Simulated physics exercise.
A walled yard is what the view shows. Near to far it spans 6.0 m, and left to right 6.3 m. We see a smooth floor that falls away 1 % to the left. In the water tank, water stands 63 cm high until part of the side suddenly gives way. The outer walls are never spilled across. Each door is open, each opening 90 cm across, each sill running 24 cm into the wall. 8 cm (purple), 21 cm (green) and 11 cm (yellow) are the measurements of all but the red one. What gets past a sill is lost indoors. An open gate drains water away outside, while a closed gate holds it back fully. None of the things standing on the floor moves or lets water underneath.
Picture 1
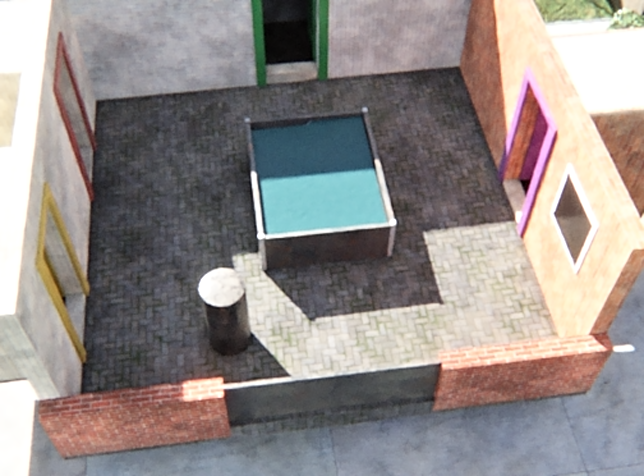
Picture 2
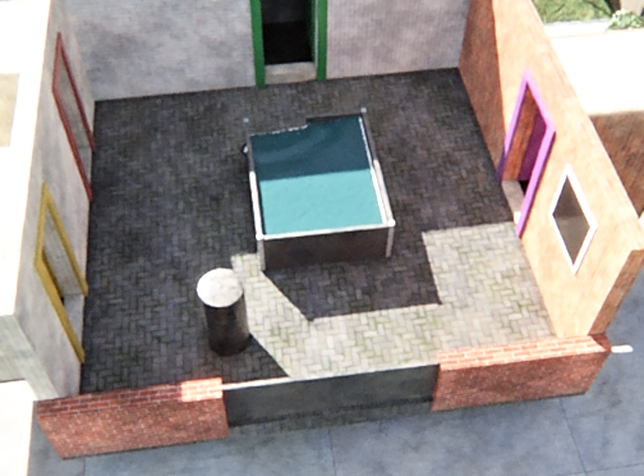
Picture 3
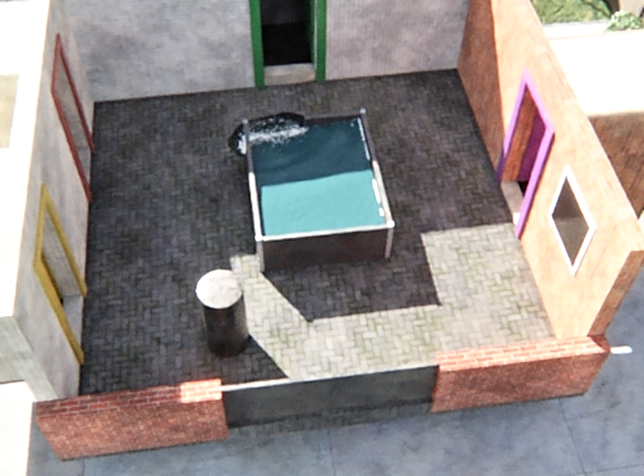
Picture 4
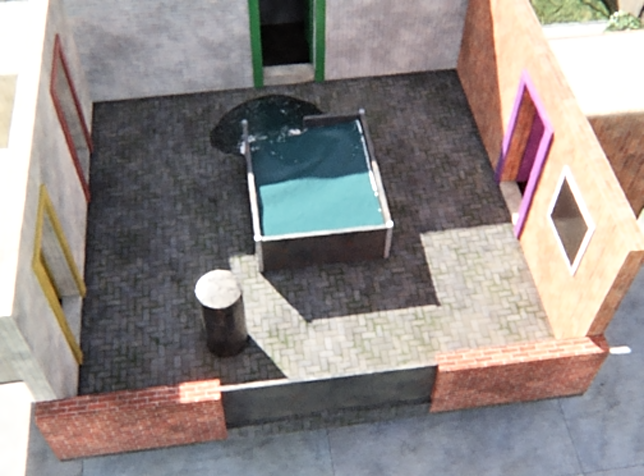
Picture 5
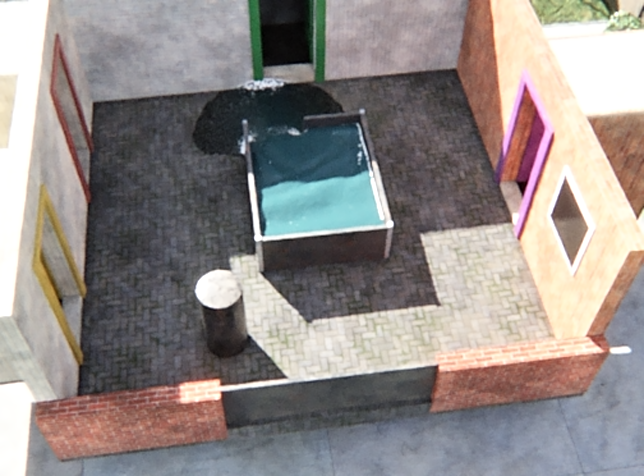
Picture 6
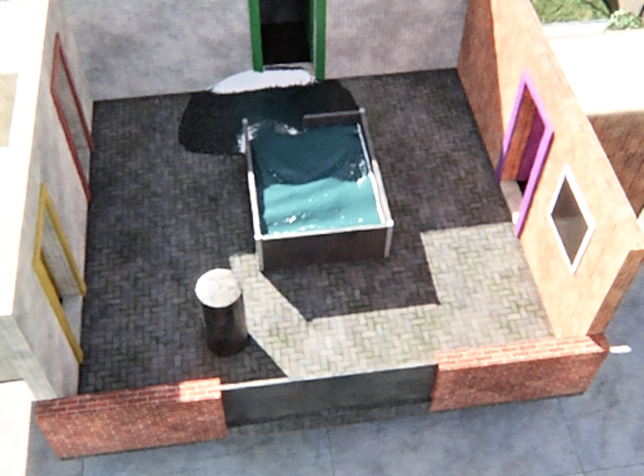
Water poured out through a gap at the far side of the tank in the walled yard, spreading in a dark pool across the paving and reaching the back wall by the green door.
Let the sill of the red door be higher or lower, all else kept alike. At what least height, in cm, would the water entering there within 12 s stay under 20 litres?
At about 10.5 cm.
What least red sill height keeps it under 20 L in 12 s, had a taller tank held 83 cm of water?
Something near 13.5 cm should do.
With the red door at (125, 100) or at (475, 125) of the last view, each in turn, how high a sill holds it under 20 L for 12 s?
Roughly 20 cm, then roughly 7.5 cm.
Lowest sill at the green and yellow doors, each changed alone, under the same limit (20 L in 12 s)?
Some 30 cm for green, some 6.5 cm for yellow.
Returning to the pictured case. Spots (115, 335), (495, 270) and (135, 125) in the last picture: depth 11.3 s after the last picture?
Around 10 cm, 8 cm and 7 cm.
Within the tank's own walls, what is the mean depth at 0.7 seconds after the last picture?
On average, around 46 cm.
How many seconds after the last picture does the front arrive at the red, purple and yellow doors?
Red: 1.3 s; purple: 2.6 s; yellow: 2.4 s.
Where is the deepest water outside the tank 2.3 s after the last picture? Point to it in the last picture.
Near (94, 102).
Then, 0.7 s after the last picture water covers 15 % of the floor, deepest (38 cm) near (264, 87); it has not reached the red door.
Then, 2.3 s after the last picture water covers 35 % of the floor, deepest (32 cm) near (94, 102); 14 cm at the red door, 0 litres in over its 13 cm sill.
Then, 11.3 s after the last picture water covers 100 % of the floor, deepest (10 cm) near (194, 414); 6 cm at the red door, 6 litres in over its 13 cm sill.
At the red door as built, the water peaked near 15 cm, 2.5 s after the last picture.
With a sill of 9.5 cm, 26 litres would have come in within the 12 s; with 12.5 cm, 8 litres. So under 20 litres takes about 10.5 cm.
